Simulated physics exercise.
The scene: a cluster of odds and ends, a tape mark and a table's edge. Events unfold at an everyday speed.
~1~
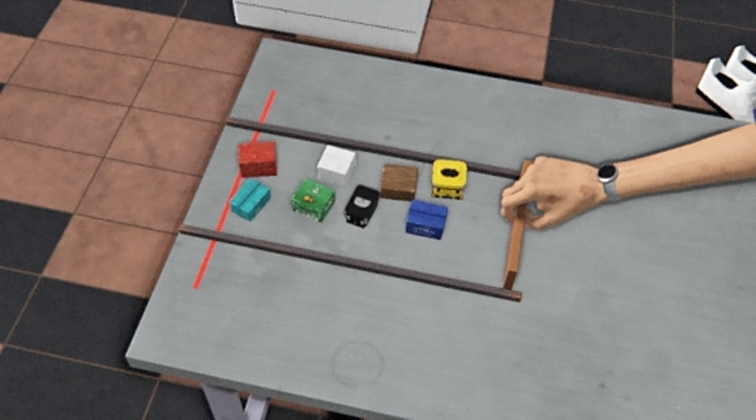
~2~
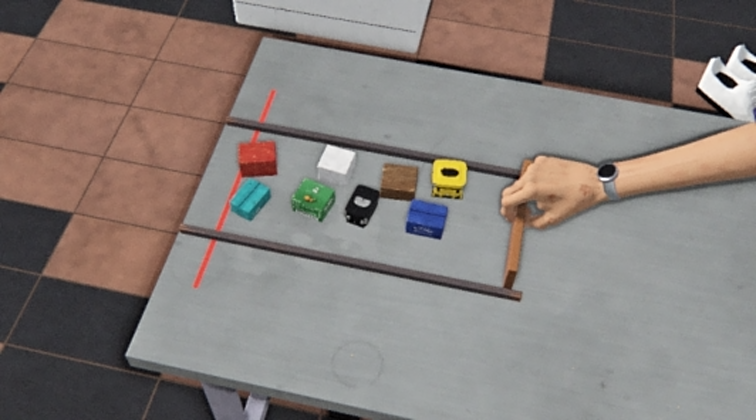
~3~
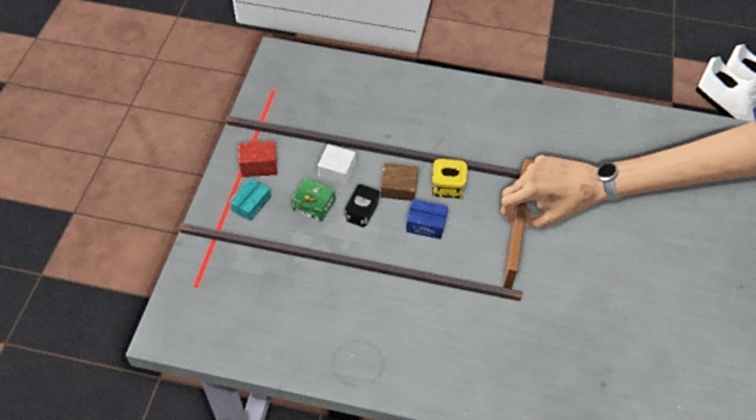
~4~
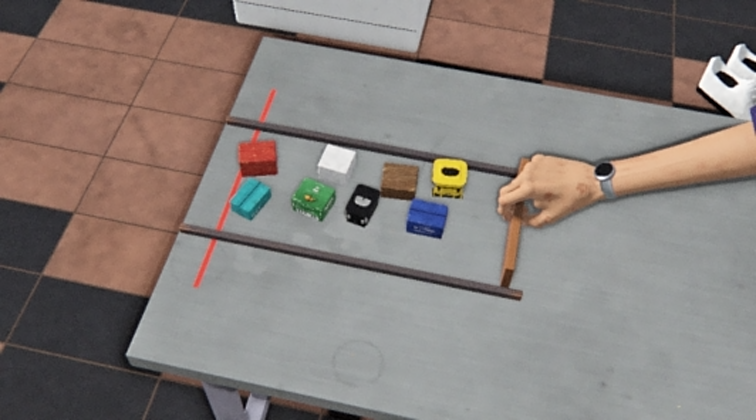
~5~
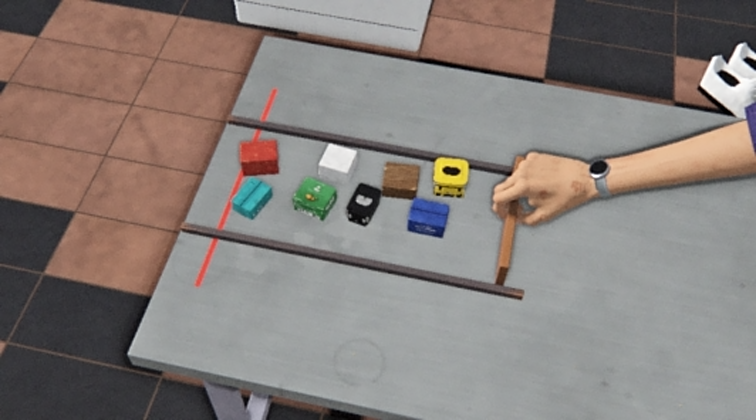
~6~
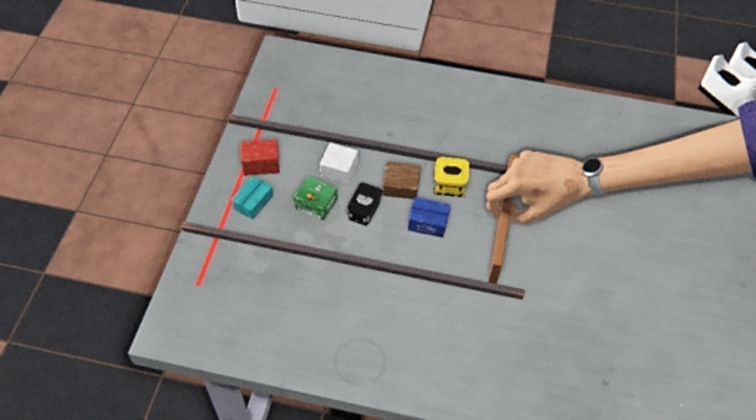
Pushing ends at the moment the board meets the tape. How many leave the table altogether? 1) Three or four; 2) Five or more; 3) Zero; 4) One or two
Five or more (2).
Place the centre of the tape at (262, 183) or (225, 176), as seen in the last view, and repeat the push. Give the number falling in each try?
4 and 6.
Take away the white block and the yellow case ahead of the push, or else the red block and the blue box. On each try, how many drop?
First 4, second 4.
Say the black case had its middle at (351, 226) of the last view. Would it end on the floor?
Starting there, it remains in the end.
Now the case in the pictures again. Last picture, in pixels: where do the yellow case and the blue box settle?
Listed as asked: First (238, 136), and then (219, 177).
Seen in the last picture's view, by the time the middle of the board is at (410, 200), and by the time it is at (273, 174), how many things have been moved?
First 5, then 8.
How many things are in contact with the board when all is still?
Count: 2.
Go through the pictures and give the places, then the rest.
Red block (258, 160); turquoise box (250, 200); green box (314, 201); board (518, 224); tape (238, 181), in the first picture.
Turquoise box (250, 200); black case (362, 207), in the second picture.
Green box (314, 200); white block (337, 166), in the third picture.
Red block (259, 159); brown block (400, 182), in the fourth picture.
Turquoise box (252, 198); board (510, 220), in the fifth picture.
Red block (261, 158); turquoise box (253, 198); green box (316, 198); board (504, 218); tape (240, 178), in the sixth picture.
Early on, none off yet; red block at rest near (261, 158); turquoise box at rest near (253, 198); green box at rest near (316, 198).
A while later, none off yet; red block travelled a little near (245, 155); turquoise box travelled a little near (238, 198); green box travelled about its own width near (270, 192).
Further along, two off so far; red block in the air near (186, 213); turquoise box in the air near (176, 225); green box travelled well along near (203, 179).
Finally, the number that fall off is five or more; lost, brown block, black case, white block, green box, turquoise box and red block.
